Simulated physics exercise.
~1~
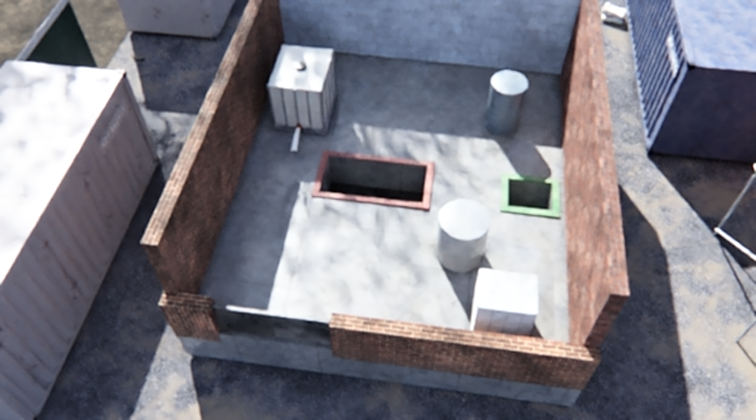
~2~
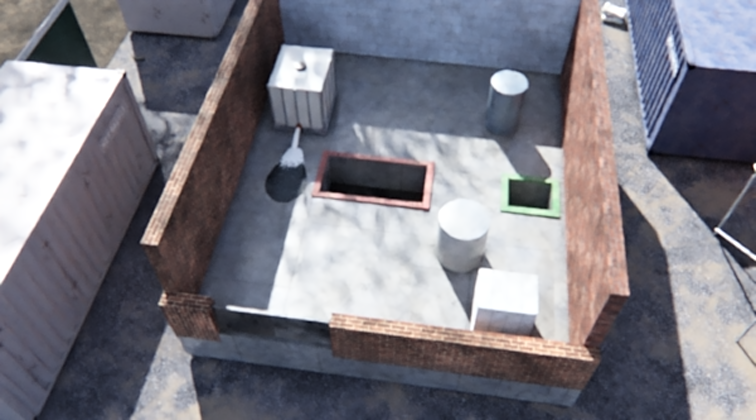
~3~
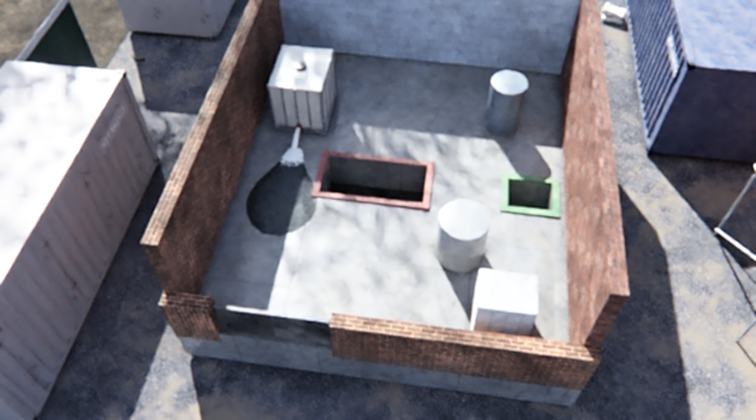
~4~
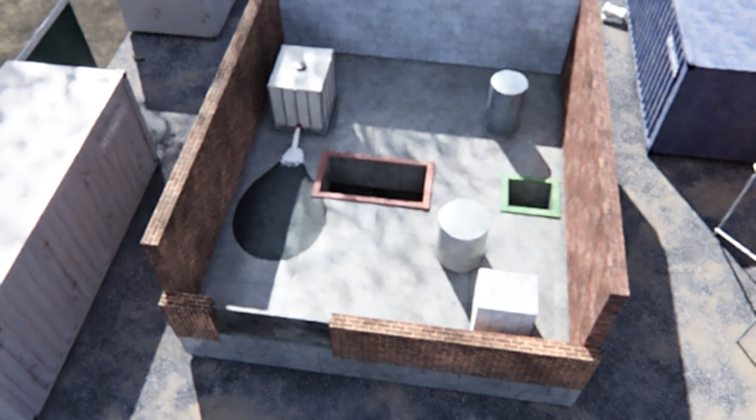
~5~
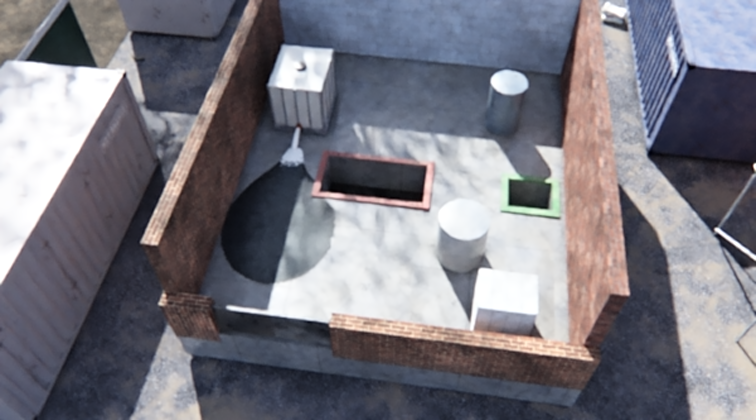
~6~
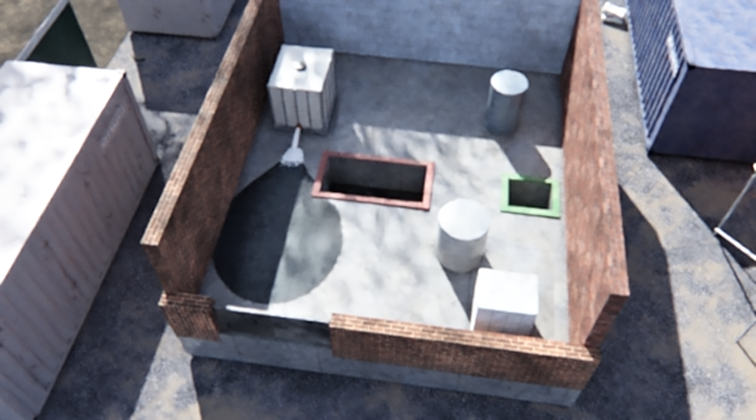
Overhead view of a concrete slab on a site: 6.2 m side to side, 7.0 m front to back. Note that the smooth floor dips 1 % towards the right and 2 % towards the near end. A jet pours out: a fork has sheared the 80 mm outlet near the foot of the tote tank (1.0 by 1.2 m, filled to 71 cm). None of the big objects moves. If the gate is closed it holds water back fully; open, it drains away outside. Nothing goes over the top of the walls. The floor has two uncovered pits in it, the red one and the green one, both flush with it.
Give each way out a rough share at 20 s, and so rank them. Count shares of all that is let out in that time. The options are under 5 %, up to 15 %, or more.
Gate, under 5 %; red pit, under 5 %; green pit, not even 5 %.
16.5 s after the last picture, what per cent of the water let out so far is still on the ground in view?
I'd say roughly 98 in a hundred, give or take.
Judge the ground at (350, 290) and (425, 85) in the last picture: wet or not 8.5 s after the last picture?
Point 1: Submerged; point 2: Unwetted.
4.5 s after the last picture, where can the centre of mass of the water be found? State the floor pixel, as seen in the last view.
I'd say somewhere about (286, 272).
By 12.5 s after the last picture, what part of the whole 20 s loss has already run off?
Roughly 70 per cent.
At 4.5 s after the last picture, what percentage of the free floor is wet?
It comes to about 20 percent wet.
Then, 1.5 s after the last picture water covers 20 % of the floor and is deepest (4 cm) near (294, 154); gone so far, the gate 0 %, the red pit 0 %, the green pit 0 %.
Then, 4.5 s after the last picture water covers 20 % of the floor and is deepest (4 cm) near (294, 154); gone so far, the gate 0 %, the red pit 0 %, the green pit 0 %.
Then, 8.5 s after the last picture water covers 25 % of the floor and is deepest (4 cm) near (244, 324); gone so far, the gate 0 %, the red pit 1 %, the green pit 0 %.
Then, 12.5 s after the last picture water covers 35 % of the floor and is deepest (6 cm) near (563, 367); gone so far, the gate 0 %, the red pit 1 %, the green pit 0 %.
Then, 16.5 s after the last picture water covers 35 % of the floor and is deepest (6 cm) near (563, 367); gone so far, the gate 0 %, the red pit 2 %, the green pit 0 %.
